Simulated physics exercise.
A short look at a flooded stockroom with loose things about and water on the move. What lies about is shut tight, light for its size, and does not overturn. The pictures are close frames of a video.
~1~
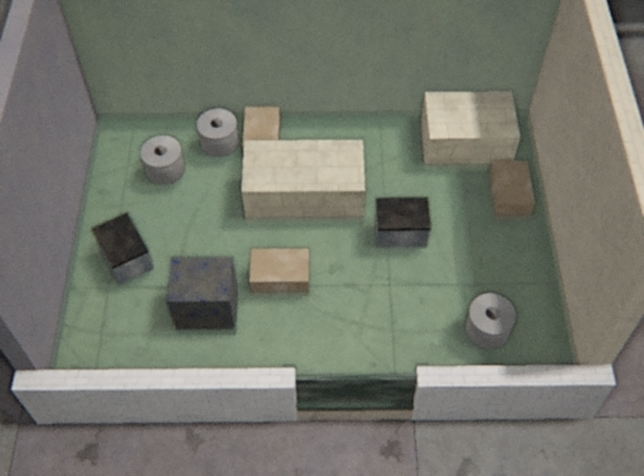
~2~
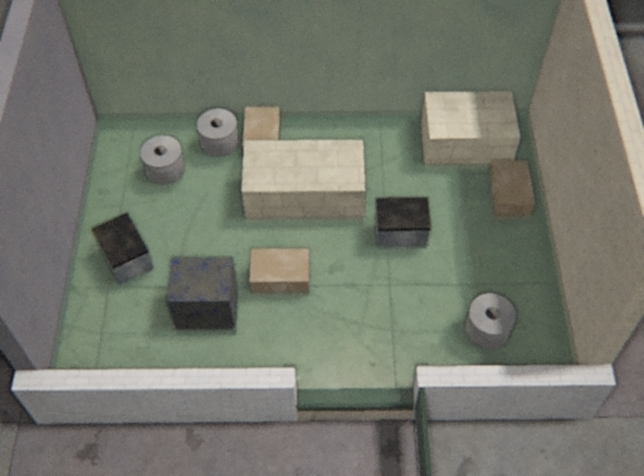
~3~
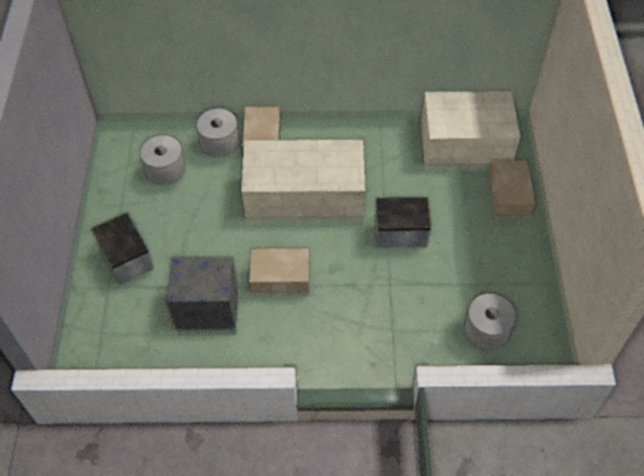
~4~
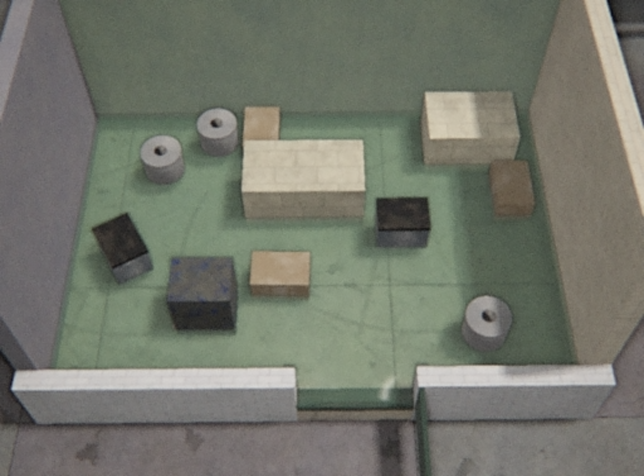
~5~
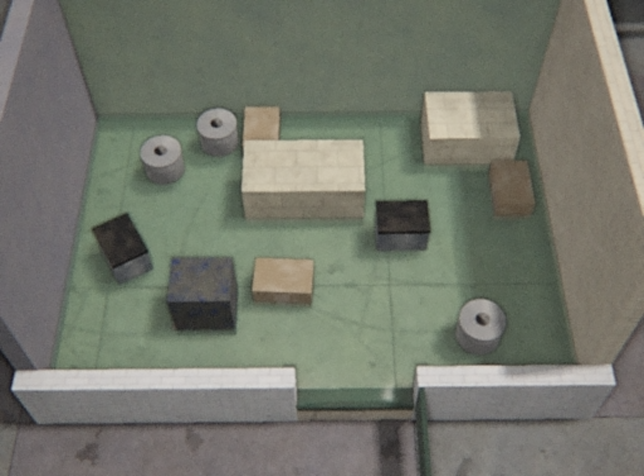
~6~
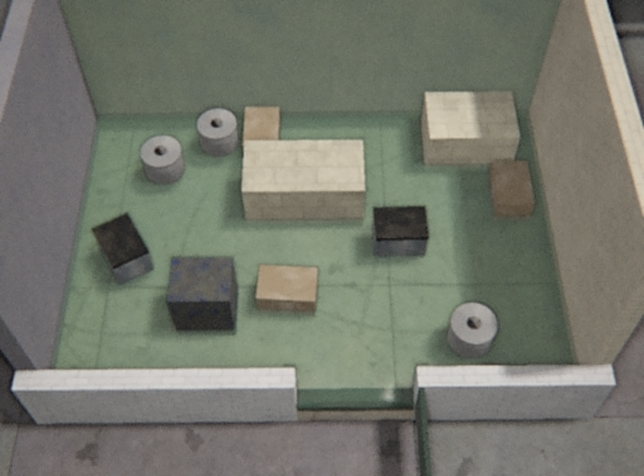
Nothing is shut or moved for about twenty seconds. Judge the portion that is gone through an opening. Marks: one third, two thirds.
Share: One to two thirds.
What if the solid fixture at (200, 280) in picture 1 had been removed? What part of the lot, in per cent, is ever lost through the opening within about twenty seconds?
Near 40 in a hundred.
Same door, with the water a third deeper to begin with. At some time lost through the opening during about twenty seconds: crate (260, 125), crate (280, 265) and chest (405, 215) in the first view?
One after the other: Stays, carried outside, yes.
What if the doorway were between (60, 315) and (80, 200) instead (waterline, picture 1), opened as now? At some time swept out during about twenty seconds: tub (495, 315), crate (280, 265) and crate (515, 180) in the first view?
One after the other: Left behind, through, no.
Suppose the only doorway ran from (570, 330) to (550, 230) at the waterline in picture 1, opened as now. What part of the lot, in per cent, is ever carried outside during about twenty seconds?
Close to 40 %.
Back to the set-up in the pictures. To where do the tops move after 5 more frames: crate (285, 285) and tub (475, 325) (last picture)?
Near (307, 318) and (438, 345).
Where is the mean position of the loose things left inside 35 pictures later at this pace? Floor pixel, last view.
Roughly at (267, 226).
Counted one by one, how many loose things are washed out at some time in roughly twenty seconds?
The number is 3.
A moment on, 0 of 8 are out; 8 afloat.
Next, 2 of 8 are out; 6 afloat.
Later, 3 of 8 are out; 3 afloat.
In the end, 3 of 8 are out; 3 afloat.
